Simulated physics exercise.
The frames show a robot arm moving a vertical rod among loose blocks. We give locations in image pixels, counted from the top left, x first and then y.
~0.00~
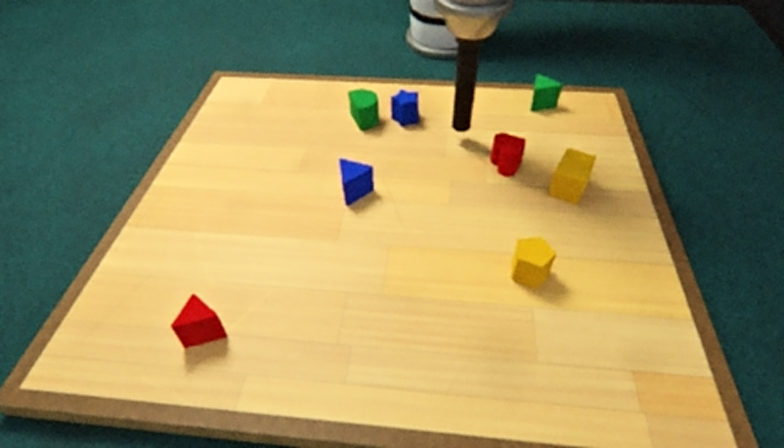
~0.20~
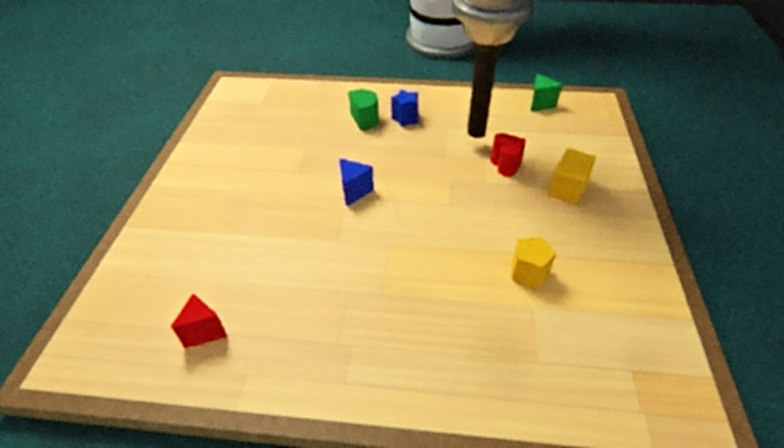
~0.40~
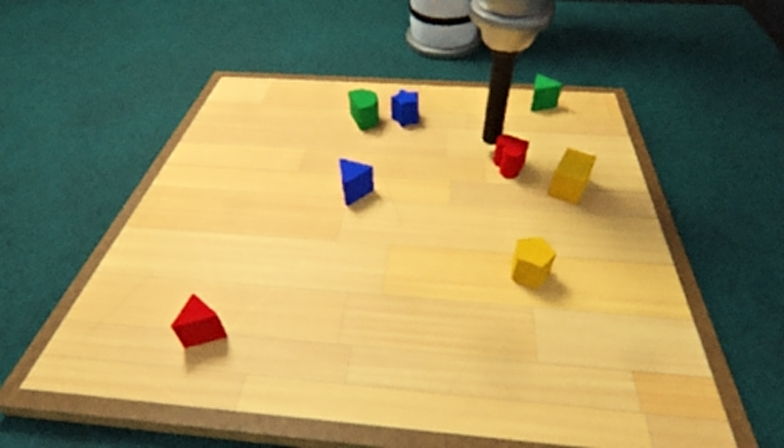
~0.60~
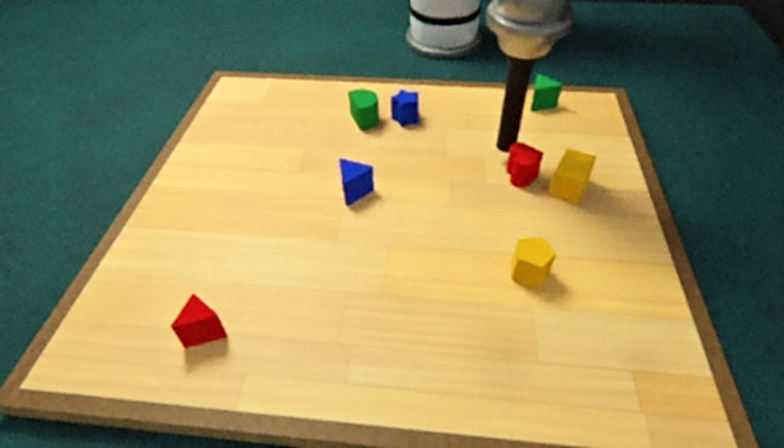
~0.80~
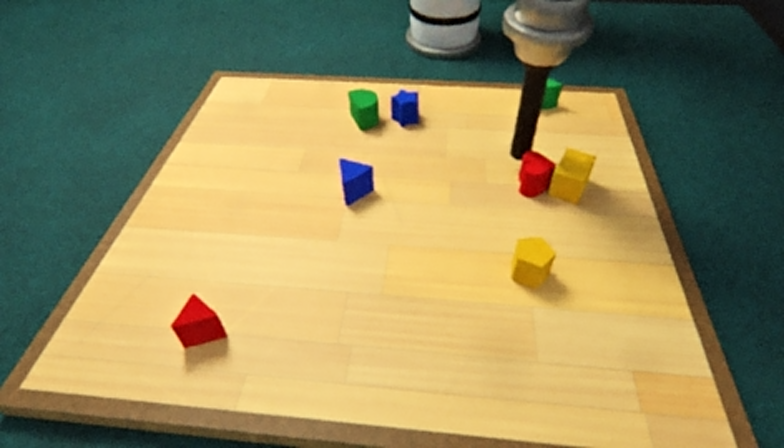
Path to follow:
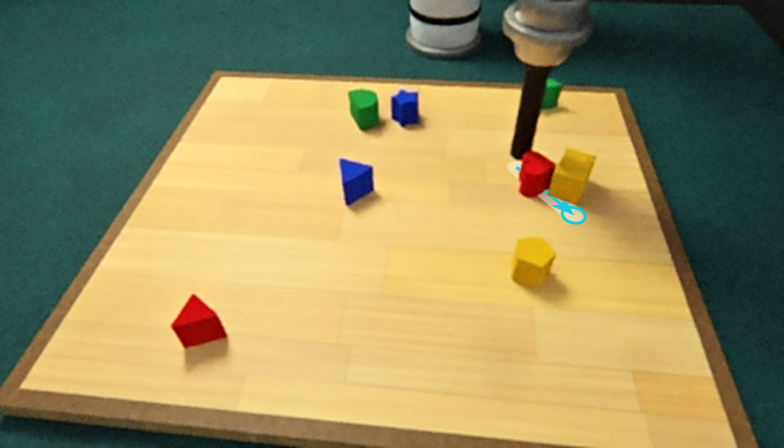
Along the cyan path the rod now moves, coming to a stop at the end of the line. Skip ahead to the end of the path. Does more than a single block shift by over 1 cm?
I expect so.
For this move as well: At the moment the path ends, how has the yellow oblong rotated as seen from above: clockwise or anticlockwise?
It rotates counterclockwise.
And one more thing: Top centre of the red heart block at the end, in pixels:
It should be at about (562, 204).
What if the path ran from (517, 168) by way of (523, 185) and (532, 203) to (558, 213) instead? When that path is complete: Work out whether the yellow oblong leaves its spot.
The yellow oblong moves.
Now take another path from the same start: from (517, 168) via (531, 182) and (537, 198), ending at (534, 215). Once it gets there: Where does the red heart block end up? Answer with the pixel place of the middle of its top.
At (564, 211).
Path on the board, in a line from (517, 168) to (574, 215).
What follows on the original path. Halfway along, rod at (548, 178); red heart block at (554, 188), turned 35° clockwise; yellow oblong at (581, 166), turned 20° anticlockwise.
At the end, rod at (578, 202); red heart block at (562, 204), turned 110° clockwise; yellow oblong at (589, 169), turned 50° anticlockwise.
